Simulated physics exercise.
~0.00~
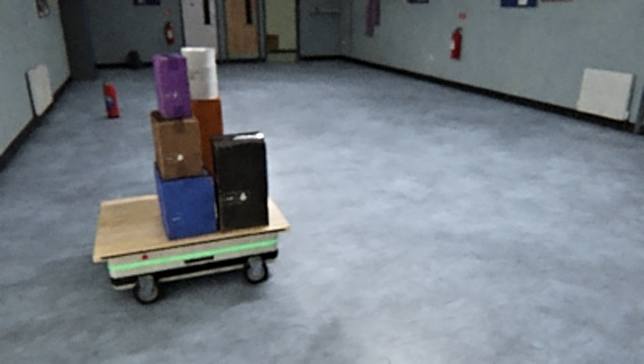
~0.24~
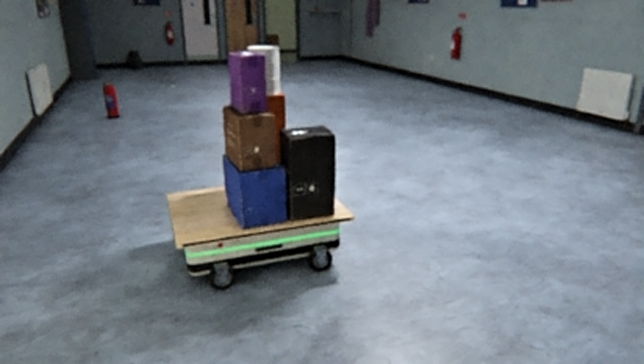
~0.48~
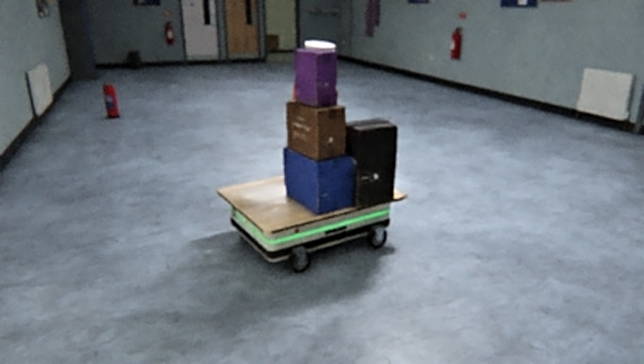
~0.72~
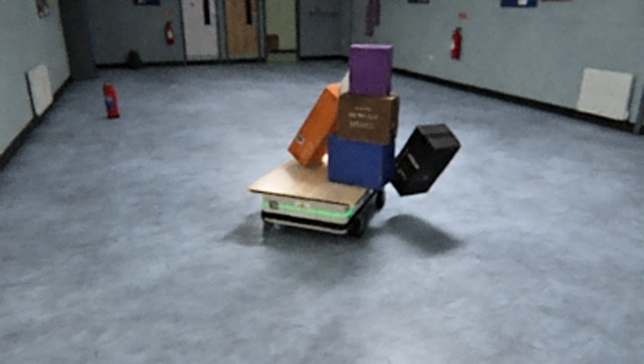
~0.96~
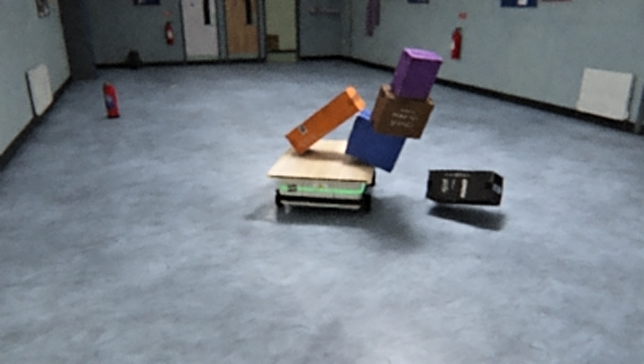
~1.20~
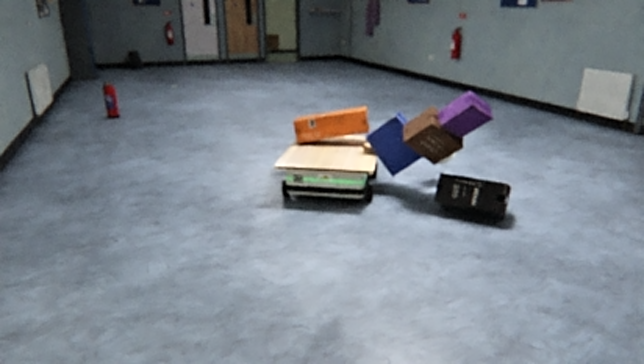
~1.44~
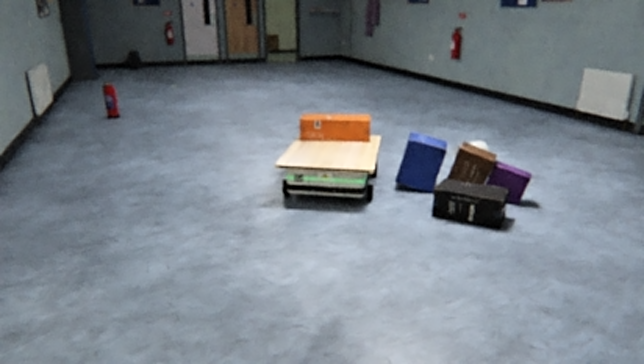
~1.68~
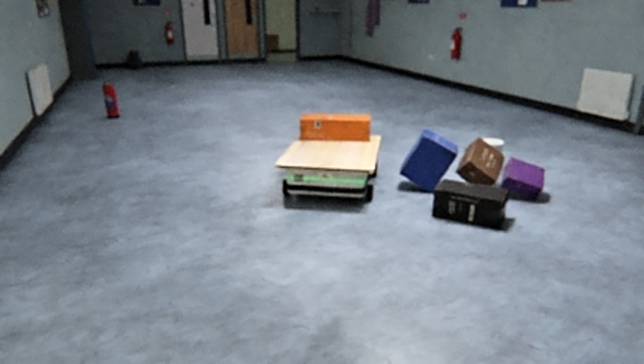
A low wheeled cart with a wooden deck rolls rightward across the grey-blue floor of a large hall, seen from a fixed, slightly raised view. It carries a purple box on a brown box on a blue one, a black box at the right, and an orange box behind with a white canister on top. As the cart swings away into a turn, the black box tips off the right side and the orange box leans left. The coloured stack then topples rightward with the canister. The cart ends still, the orange box lying on its deck, the rest scattered on the floor.
